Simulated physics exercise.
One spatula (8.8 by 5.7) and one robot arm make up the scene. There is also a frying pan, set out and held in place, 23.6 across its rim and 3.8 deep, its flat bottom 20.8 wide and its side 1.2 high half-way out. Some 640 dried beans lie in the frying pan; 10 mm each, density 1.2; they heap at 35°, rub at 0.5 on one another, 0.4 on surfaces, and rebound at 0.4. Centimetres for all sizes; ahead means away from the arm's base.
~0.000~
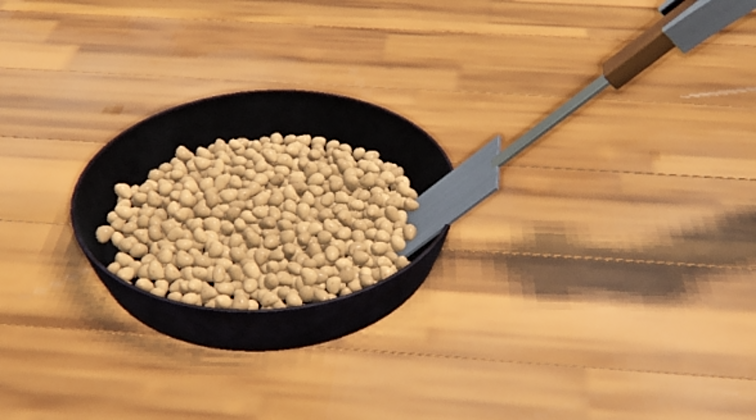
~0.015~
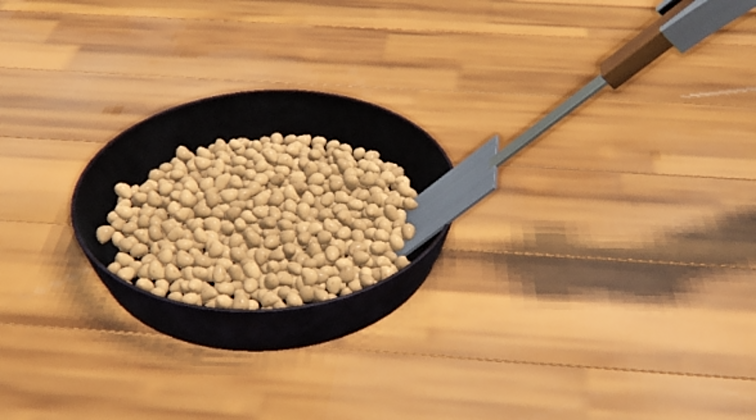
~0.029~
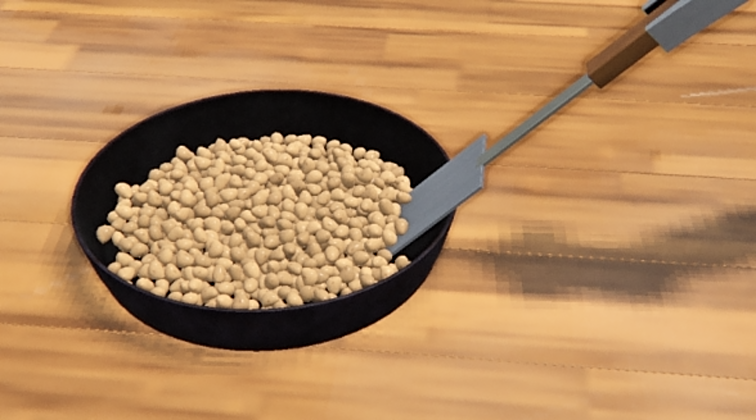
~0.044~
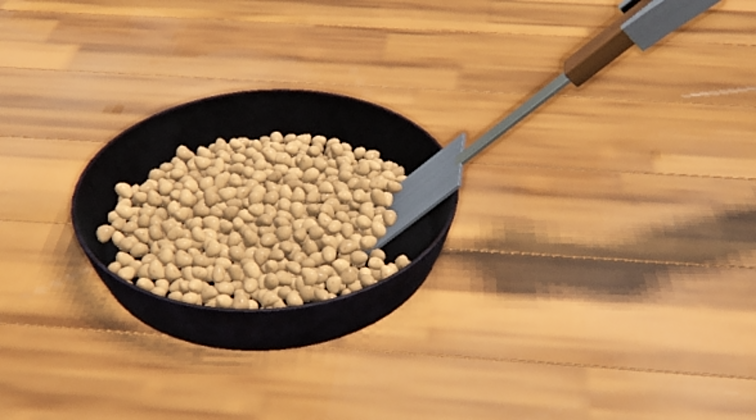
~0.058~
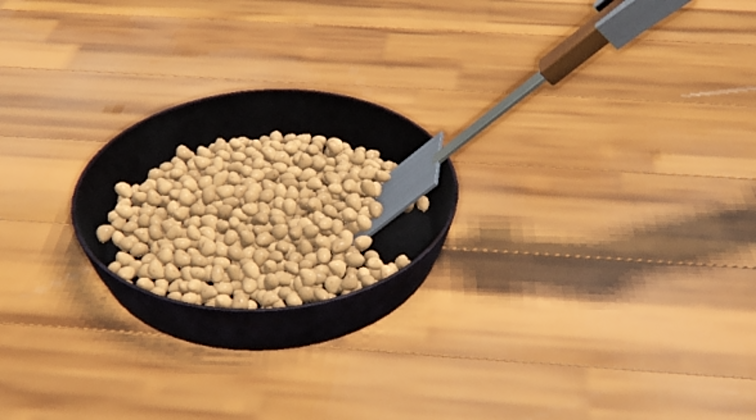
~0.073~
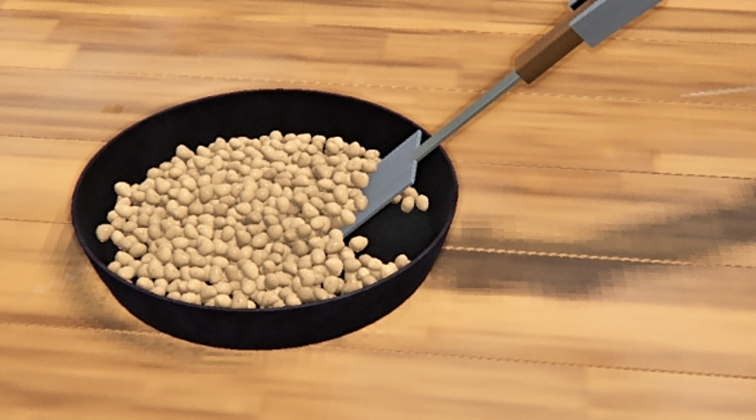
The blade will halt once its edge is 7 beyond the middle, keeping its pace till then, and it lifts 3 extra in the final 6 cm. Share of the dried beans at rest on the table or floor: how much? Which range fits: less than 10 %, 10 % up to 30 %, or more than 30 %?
The range that fits is 10 % up to 30 %.
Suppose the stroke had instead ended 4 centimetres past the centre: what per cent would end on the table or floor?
That would be something like 5 in a hundred.
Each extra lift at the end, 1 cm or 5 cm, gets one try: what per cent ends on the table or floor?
Result, in order: Approx. 5 % and 15 %.
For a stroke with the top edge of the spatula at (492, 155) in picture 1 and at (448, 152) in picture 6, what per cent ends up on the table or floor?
Roughly 0 %.
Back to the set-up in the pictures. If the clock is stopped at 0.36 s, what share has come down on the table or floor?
Some 15 per cent of the load.
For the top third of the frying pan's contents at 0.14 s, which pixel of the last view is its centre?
(219, 193).
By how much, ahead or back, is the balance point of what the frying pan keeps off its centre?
Roughly 2.5 centimetres ahead.
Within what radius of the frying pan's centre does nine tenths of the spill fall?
Some 35 cm from the centre.
By 0.11 s, sloping 46°, highest piece 6 above the table; 637 in the frying pan.
By 0.14 s, sloping 46°, highest piece 7 above the table; 637 in the frying pan.
By 0.36 s, sloping 46°, highest piece 4 above the table; 550 in the frying pan, 87 on the table or floor.
By 1.41 s, sloping 46°, highest piece 4 above the table; 550 in the frying pan, 87 on the table or floor.
Final count, 550 in the frying pan, 87 on the table or floor. That is 14 % on the table or floor.
